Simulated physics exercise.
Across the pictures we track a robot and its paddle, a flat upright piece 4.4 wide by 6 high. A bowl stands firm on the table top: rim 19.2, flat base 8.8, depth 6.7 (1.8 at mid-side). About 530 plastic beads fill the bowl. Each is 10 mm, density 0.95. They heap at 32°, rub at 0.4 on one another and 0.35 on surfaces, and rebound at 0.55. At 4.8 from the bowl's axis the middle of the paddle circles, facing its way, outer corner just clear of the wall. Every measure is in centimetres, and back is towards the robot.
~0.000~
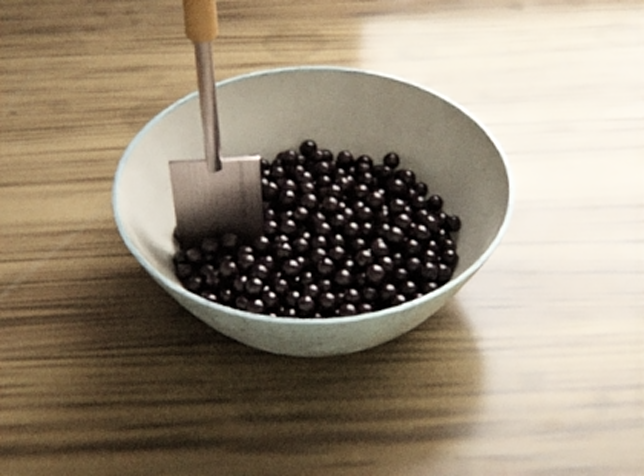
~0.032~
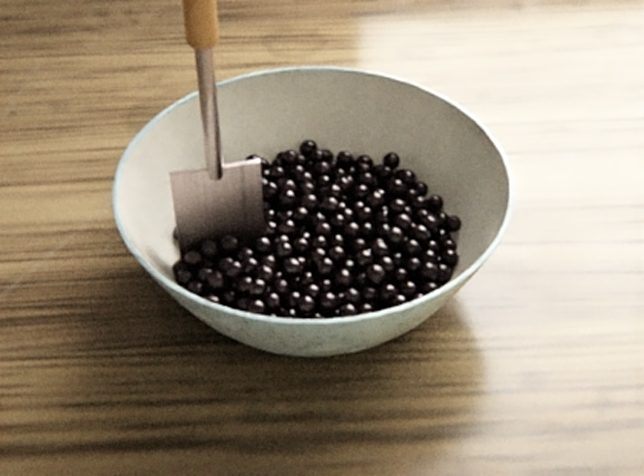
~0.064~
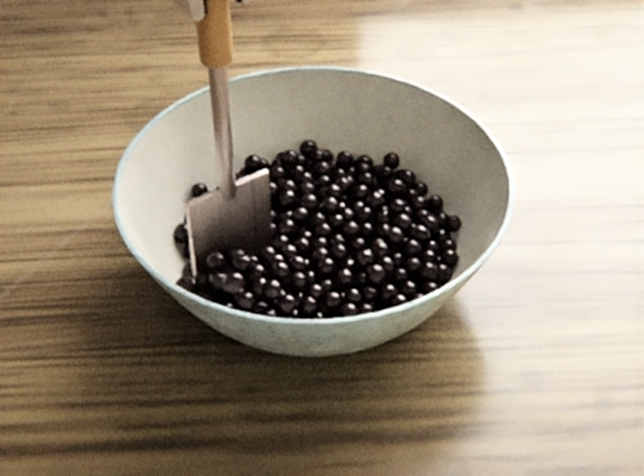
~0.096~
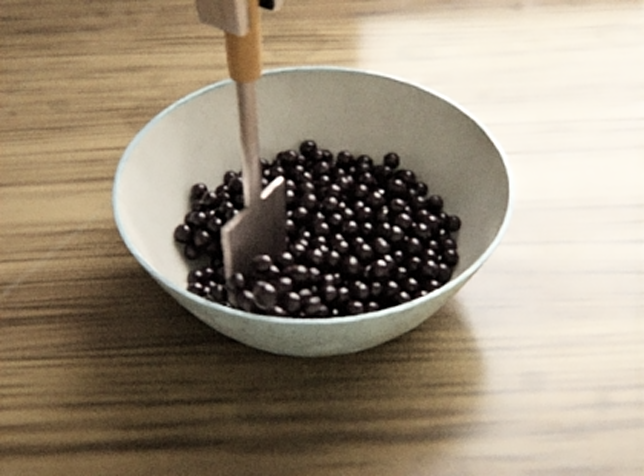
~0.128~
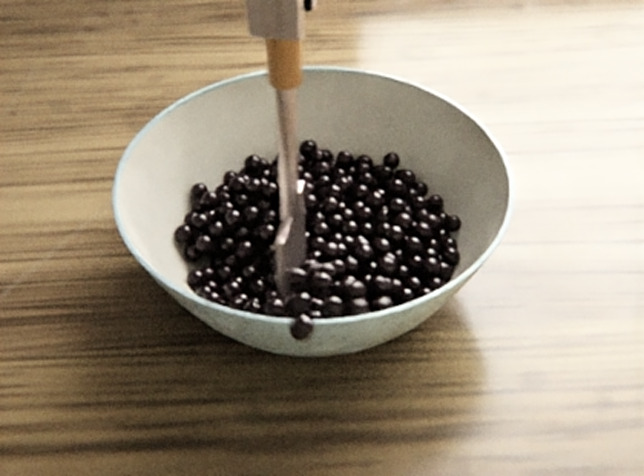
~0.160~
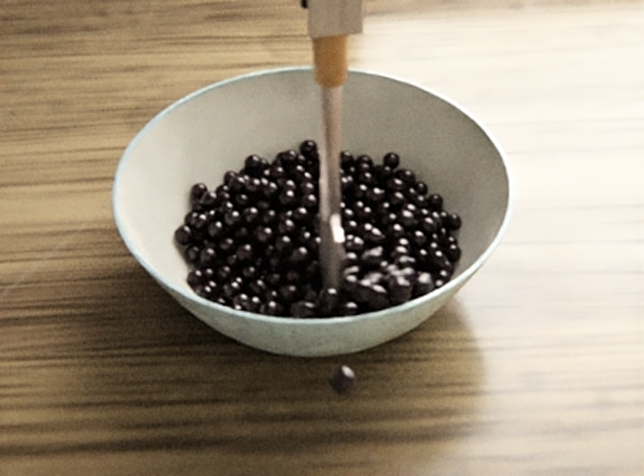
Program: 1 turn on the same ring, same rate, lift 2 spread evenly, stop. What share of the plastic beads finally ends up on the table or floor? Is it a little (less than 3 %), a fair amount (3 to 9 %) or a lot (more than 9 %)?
A fair amount, from 3 to 9 %.
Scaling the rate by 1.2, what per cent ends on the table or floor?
That gives some 10 percent.
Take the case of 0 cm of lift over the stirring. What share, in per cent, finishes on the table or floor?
That works out to some 10 per cent.
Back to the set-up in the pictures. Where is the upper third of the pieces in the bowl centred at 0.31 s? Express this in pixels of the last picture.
Centre estimate: Approx. (392, 180) px.
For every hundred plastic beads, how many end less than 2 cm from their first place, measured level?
I'd guess close to 65 percent of the load.
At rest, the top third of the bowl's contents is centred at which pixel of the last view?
Close to (308, 212).
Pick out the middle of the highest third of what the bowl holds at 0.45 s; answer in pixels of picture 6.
(286, 173).
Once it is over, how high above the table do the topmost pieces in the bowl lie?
About 5.5 cm.
After 0.31 s, 196° round, highest piece 9 above the table; 525 in the bowl, 2 on the table or floor, 4 in flight or on the tool.
After 0.45 s, 296° round, highest piece 8 above the table; 512 in the bowl, 10 on the table or floor, 9 in flight or on the tool.
After 0.73 s, 0° round, highest piece 5 above the table; 506 in the bowl, 25 on the table or floor.
After 1.43 s, 0° round, highest piece 5 above the table; 506 in the bowl, 25 on the table or floor.
In the end, 506 in the bowl, 25 on the table or floor. That is 5 % on the table or floor.
